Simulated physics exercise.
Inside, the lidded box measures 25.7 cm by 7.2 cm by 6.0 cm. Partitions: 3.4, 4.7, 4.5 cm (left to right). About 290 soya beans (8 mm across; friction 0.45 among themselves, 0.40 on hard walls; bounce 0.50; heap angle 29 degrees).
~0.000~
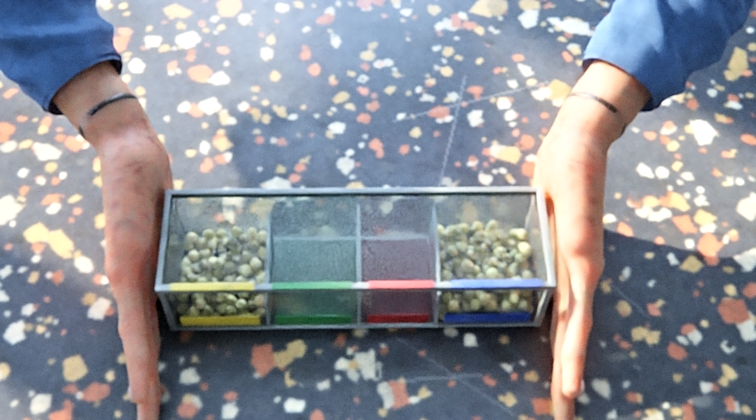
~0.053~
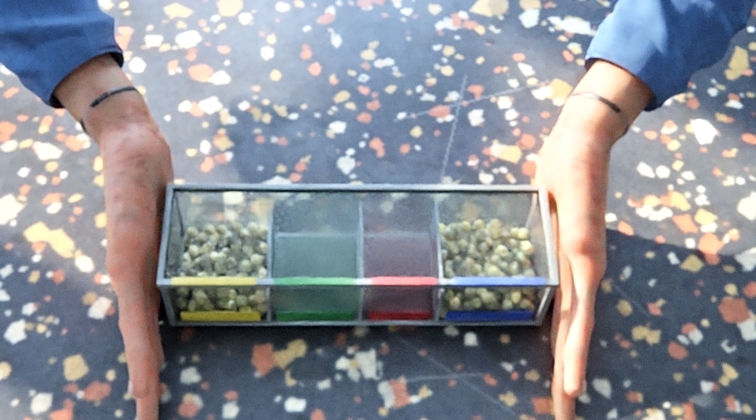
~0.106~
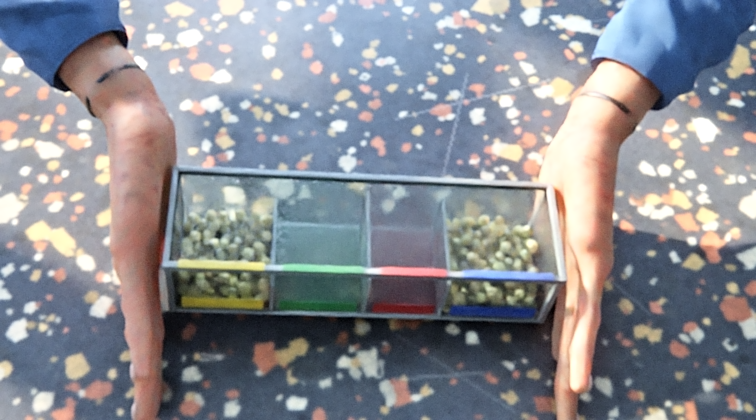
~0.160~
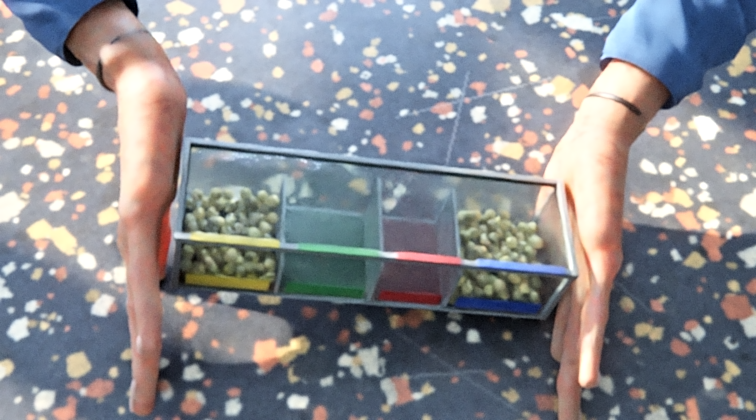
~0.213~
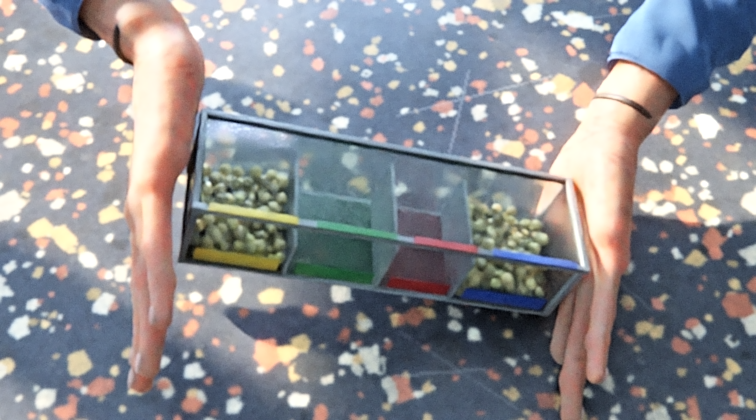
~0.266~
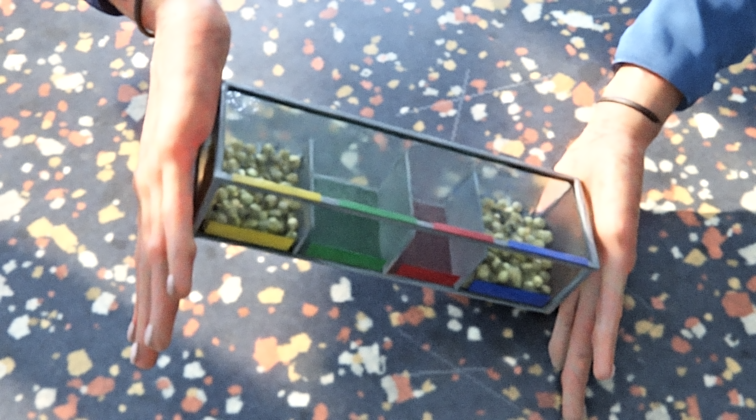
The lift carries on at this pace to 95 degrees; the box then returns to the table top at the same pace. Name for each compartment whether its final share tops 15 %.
Red compartment: Below; blue compartment: Above; green compartment: Above; yellow compartment: Below.
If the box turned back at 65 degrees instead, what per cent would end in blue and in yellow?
Blue 60, yellow 35.
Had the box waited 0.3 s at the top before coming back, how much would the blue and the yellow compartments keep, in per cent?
In that case blue 75, yellow 5.
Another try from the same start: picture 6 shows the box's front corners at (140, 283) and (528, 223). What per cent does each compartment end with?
Red 5, blue 50, green 0, yellow 45.
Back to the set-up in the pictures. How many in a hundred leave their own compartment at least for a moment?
Some 35 per cent.
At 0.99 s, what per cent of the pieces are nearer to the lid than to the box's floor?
About 50 per cent.
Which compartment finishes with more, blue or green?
It is the blue one.
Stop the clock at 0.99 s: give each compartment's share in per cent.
Red 0; blue 60; green 15; yellow 20.
Then, at 0.99 s, tilt 94 degrees; blue 60 %, green 15 %, yellow 20 %.
After 1.47 s, tilt 40 degrees; red 5 %, blue 65 %, green 20 %, yellow 5 %.
After 2.02 s, tilt 0 degrees; red 5 %, blue 65 %, green 20 %, yellow 5 %.
At rest (2.5 s), red 5 %, blue 65 %, green 20 %, yellow 5 %.
